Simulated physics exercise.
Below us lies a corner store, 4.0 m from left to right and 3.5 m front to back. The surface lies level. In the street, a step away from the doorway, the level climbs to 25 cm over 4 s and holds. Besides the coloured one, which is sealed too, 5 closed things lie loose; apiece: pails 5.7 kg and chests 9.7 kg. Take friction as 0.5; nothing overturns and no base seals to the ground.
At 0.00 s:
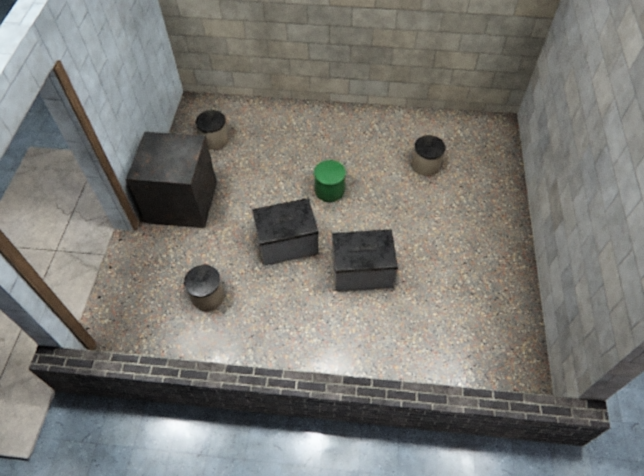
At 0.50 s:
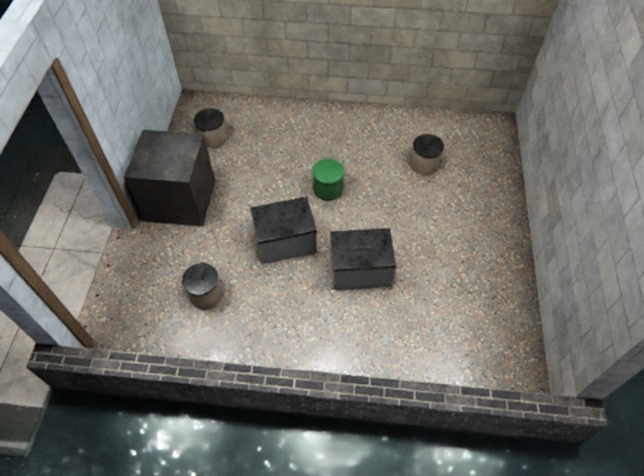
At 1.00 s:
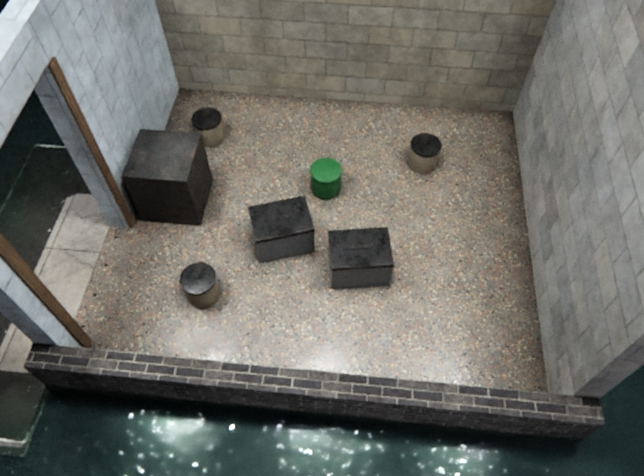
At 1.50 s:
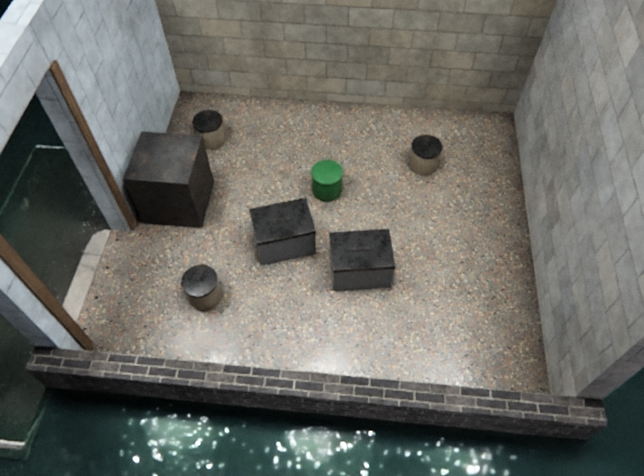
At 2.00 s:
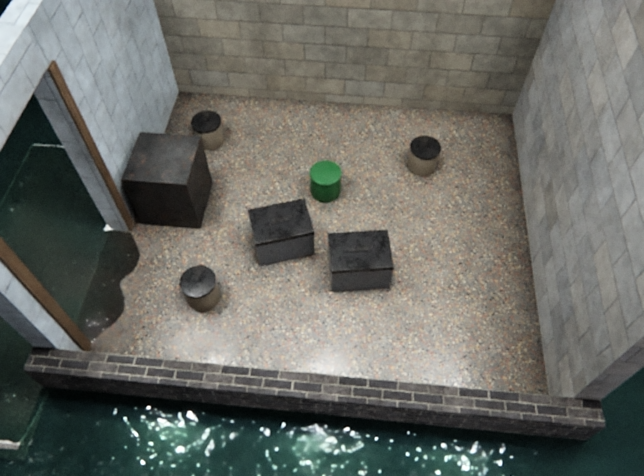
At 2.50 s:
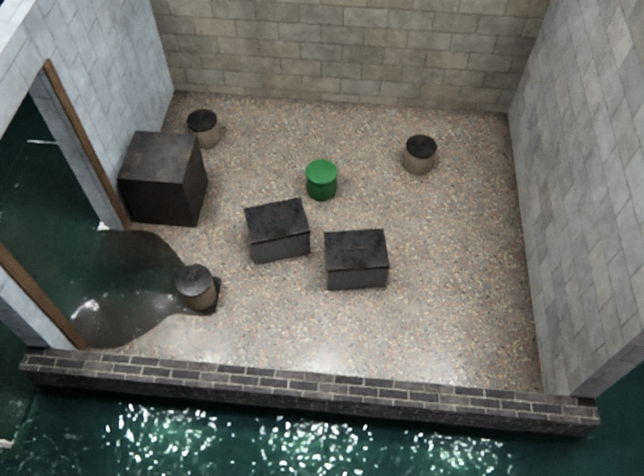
In a walled room seen from above, dark water rose outside and covered the paving by the doorway, then spread in across the floor to the nearest pail, while the green pail and other things stayed put.
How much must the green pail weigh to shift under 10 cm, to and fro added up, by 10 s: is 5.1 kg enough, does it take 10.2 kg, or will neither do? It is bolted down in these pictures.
I expect that only the higher weight holds it.
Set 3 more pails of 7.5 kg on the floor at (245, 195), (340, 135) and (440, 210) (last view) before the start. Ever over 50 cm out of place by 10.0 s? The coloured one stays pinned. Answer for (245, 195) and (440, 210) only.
In turn: Under, over.
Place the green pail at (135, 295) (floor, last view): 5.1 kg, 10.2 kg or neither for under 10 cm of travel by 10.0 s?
Neither holds.
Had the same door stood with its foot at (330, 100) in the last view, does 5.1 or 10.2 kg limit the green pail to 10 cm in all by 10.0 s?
Then neither weight holds it.
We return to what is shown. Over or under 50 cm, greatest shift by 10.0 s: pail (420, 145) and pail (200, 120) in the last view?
In that order: Past it, short of it.
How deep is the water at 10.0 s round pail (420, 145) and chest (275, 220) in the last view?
Roughly 6 and 7 cm.
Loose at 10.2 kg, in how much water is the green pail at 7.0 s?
About 4 cm.
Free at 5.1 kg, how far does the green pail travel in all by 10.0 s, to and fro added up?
Some 80 cm in all.
After 3.5 s the green pail would be 0 cm from its start with 5.1 kg and 0 cm from its start with 10.2 kg; 0 cm of water round it then.
After 4.5 s the green pail would be 0 cm from its start with 5.1 kg and 0 cm from its start with 10.2 kg; 3 cm of water round it then.
After 7.0 s the green pail would be 41 cm from its start with 5.1 kg and 0 cm from its start with 10.2 kg; 4 cm of water round it then.
After 10.0 s the green pail would be 28 cm from its start with 5.1 kg and 0 cm from its start with 10.2 kg; 7 cm of water round it then.
